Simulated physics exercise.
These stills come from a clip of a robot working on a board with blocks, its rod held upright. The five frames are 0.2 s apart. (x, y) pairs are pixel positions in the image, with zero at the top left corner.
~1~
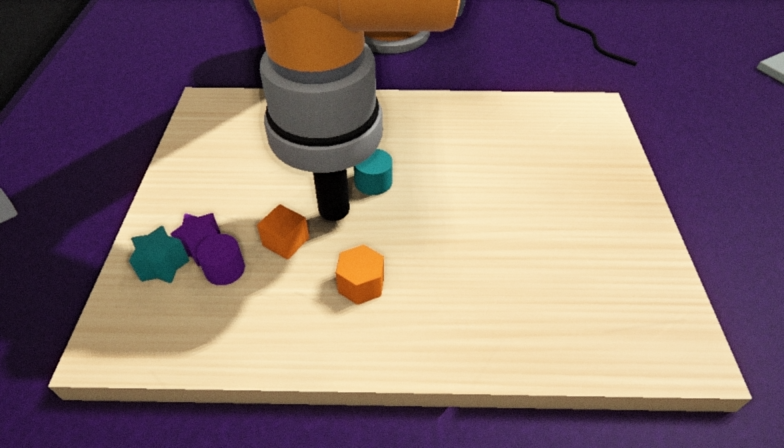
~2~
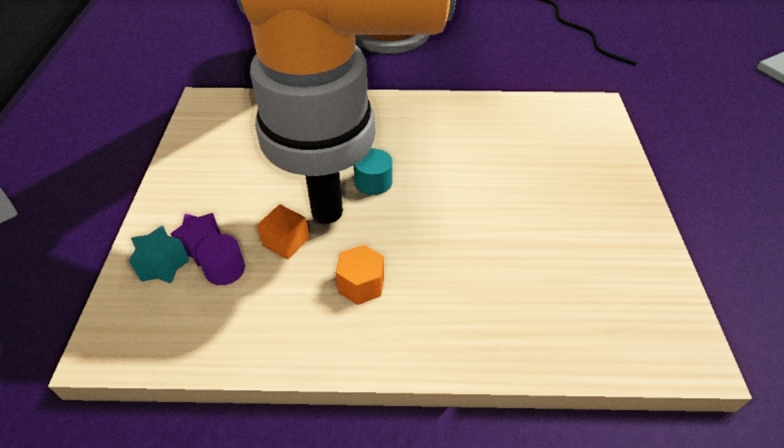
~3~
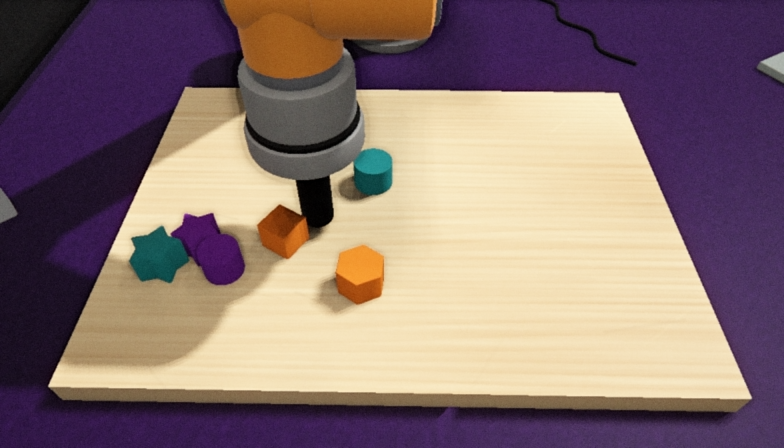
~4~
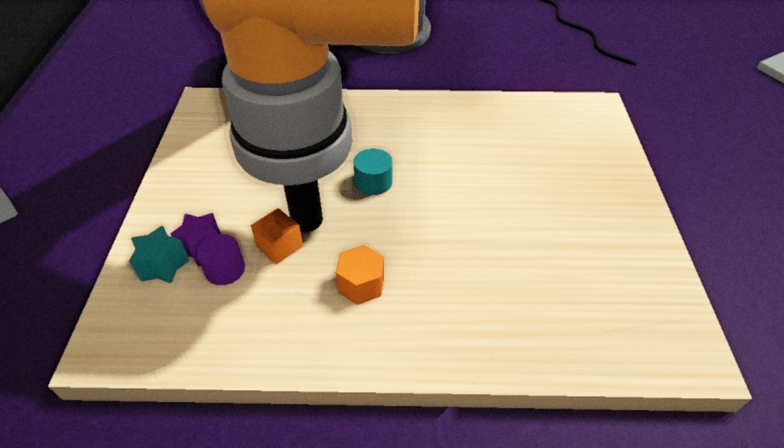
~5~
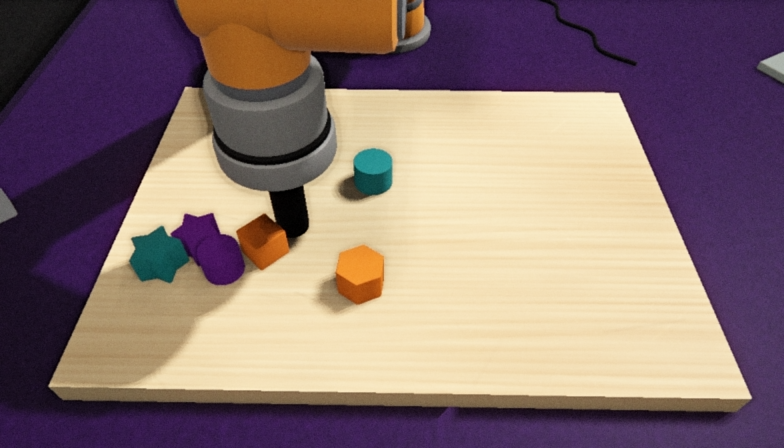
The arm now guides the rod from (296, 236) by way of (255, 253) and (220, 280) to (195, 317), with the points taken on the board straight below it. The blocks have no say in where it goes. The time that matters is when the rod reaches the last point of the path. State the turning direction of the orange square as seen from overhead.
From above, clockwise.
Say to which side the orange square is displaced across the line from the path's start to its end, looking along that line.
It's going to go right.
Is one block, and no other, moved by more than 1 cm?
No, it doesn't check out.
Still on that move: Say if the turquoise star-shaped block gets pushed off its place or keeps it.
That one stays where it is.
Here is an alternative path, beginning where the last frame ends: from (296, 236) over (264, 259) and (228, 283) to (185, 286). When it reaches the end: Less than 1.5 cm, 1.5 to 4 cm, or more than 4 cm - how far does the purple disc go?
Once the path ends, it will sit over 4 cm from where it is now.
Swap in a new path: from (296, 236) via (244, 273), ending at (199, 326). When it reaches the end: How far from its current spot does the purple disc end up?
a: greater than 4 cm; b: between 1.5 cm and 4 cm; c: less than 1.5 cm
(a)
The first path, step by step. One third of the way, rod at (252, 244); purple disc at (178, 268); orange square at (215, 248).
Two thirds of the way, rod at (216, 271); purple disc at (133, 294); orange square at (174, 275), turned 15° clockwise.
At the end, rod at (191, 309); turquoise star-shaped block not moved; purple star-shaped block not moved; purple disc at (100, 306); orange square at (146, 298), turned 45° clockwise.
